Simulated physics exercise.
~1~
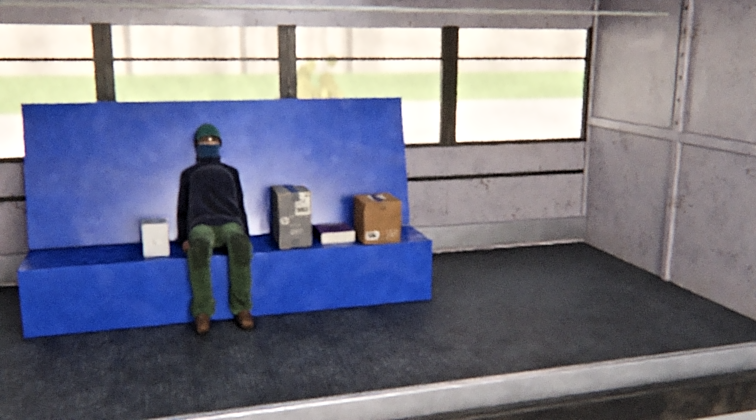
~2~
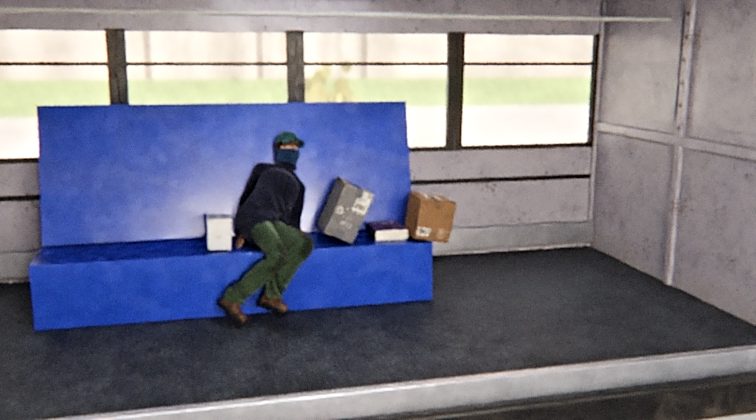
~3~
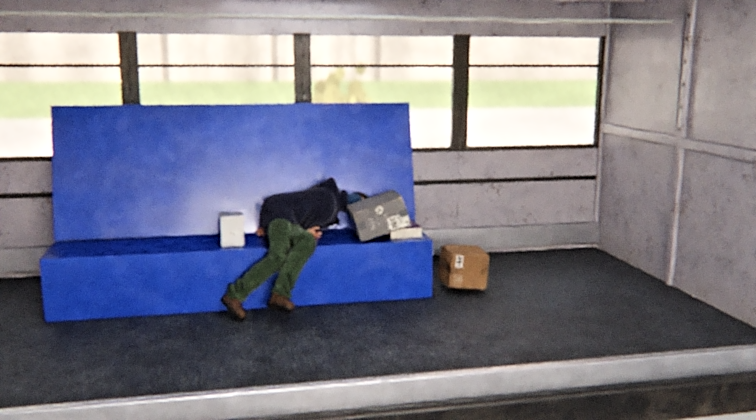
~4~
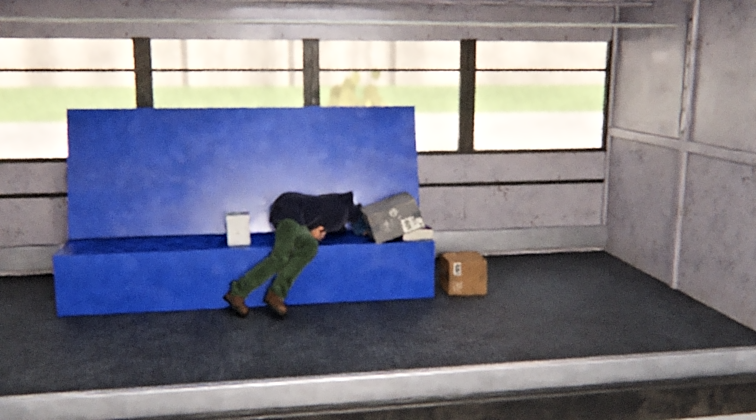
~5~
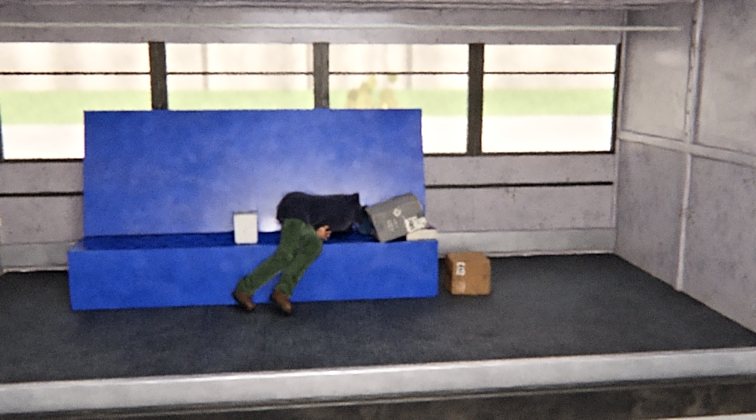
A long blue bench stands against the windowed side wall of a grey tram interior, seen from the front and slightly above as the view drifts gently sideways. A person in a green cap, dark top and green trousers sits on it, a white tub to the left and a grey pack, a flat purple folder and a brown box-like holdall to the right. The person tips right as the grey pack leans and the holdall slides off the end, turning onto the floor. The person slumps sideways against the toppled pack, hips still seated, while folder and tub stay on the bench.
